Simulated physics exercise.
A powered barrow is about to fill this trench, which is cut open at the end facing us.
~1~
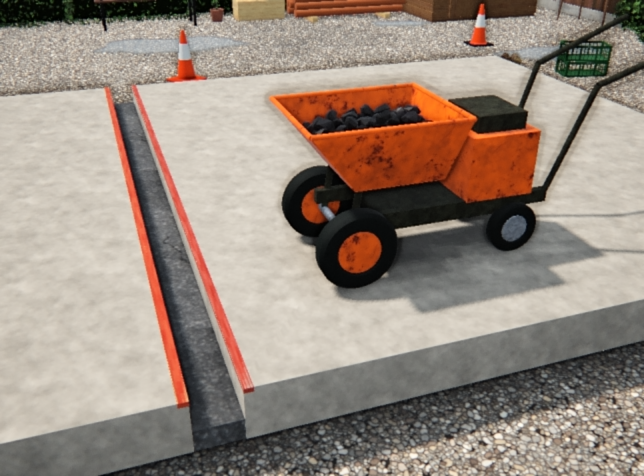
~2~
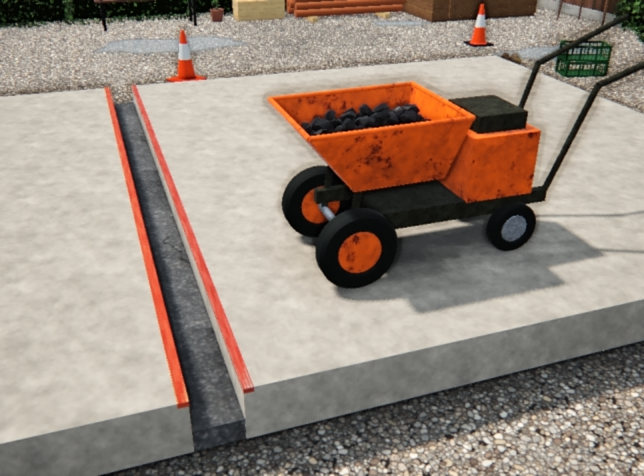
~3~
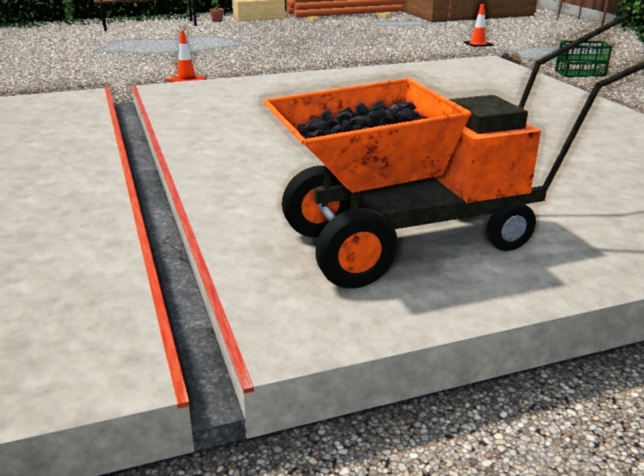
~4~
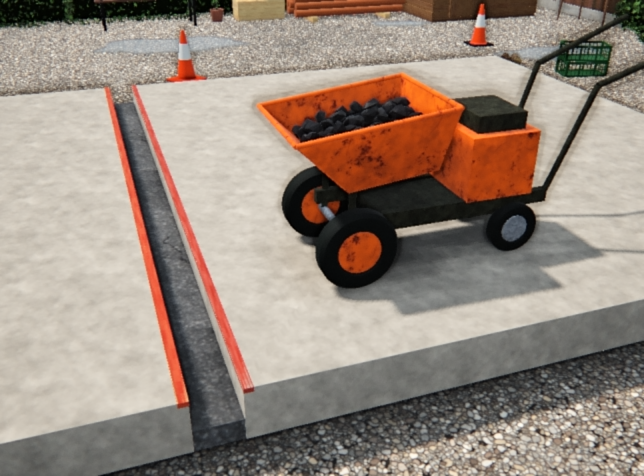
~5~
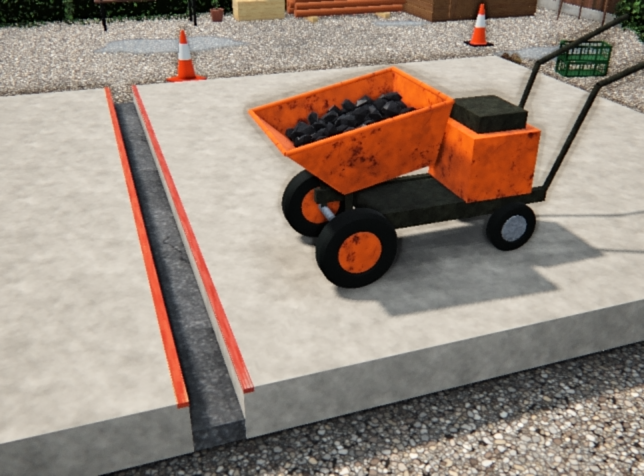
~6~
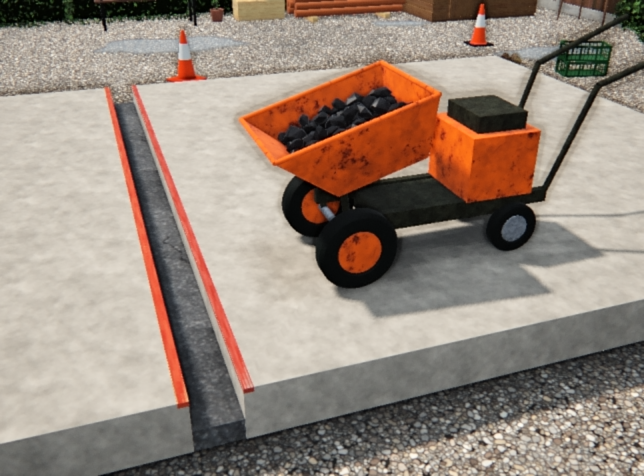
An orange powered barrow with black tyres and dark handles stands on the right of a pale concrete slab, seen from slightly above, with gravel around it and two traffic cones behind. Its skip holds black lumps of coal, and a narrow, dark, red-edged trench crosses the slab to the left. The skip stays level at first, then tilts gradually leftward while the wheels and camera stay still.
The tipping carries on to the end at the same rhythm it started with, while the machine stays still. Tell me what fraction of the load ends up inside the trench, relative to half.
Inside the trench ends up over half of the load.
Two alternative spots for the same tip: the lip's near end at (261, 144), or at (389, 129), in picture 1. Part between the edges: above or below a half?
Run 1 - a minority. Run 2 - a minority.
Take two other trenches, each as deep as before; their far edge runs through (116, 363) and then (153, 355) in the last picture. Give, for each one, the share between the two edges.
Roughly 90 per cent, then roughly 90 per cent.
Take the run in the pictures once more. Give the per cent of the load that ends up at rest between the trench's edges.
About 70 in every hundred pieces.
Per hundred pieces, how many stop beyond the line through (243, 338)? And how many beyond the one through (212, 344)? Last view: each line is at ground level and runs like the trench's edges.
That's 90 per cent for the first and 60 per cent for the second.
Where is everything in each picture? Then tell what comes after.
In the first frame, lip of the skip at (311, 138), level; top of the load at (383, 129), lumps of coal; first edge of the trench at (230, 340); far edge at (171, 352), the trench under half as wide as the skip, and about half as deep as wide.
In the second frame, lip of the skip at (309, 139), level; top of the load at (382, 128).
In the third frame, lip of the skip at (304, 142), tipped barely; top of the load at (378, 127).
In the fourth frame, lip of the skip at (296, 147), tipped a little; top of the load at (381, 115).
In the fifth frame, lip of the skip at (286, 154), tipped a little; top of the load at (387, 123).
In the sixth frame, lip of the skip at (275, 164), tipped clearly; top of the load at (385, 109); first edge of the trench at (230, 340); far edge at (171, 352).
Soon, skip tipped steeply; all in the skip.
A while on, skip tipped steeply; most in the skip; a stray few short of the trench; a small part in or heaped over the trench; a stray few falling.
Towards the end, skip tipped right over; about a quarter in the skip; a small part short of the trench; about two thirds in or heaped over the trench; a small part beyond it.
Finally, skip tipped right over; a small part in the skip; a small part short of the trench; most in or heaped over the trench; a small part beyond it.
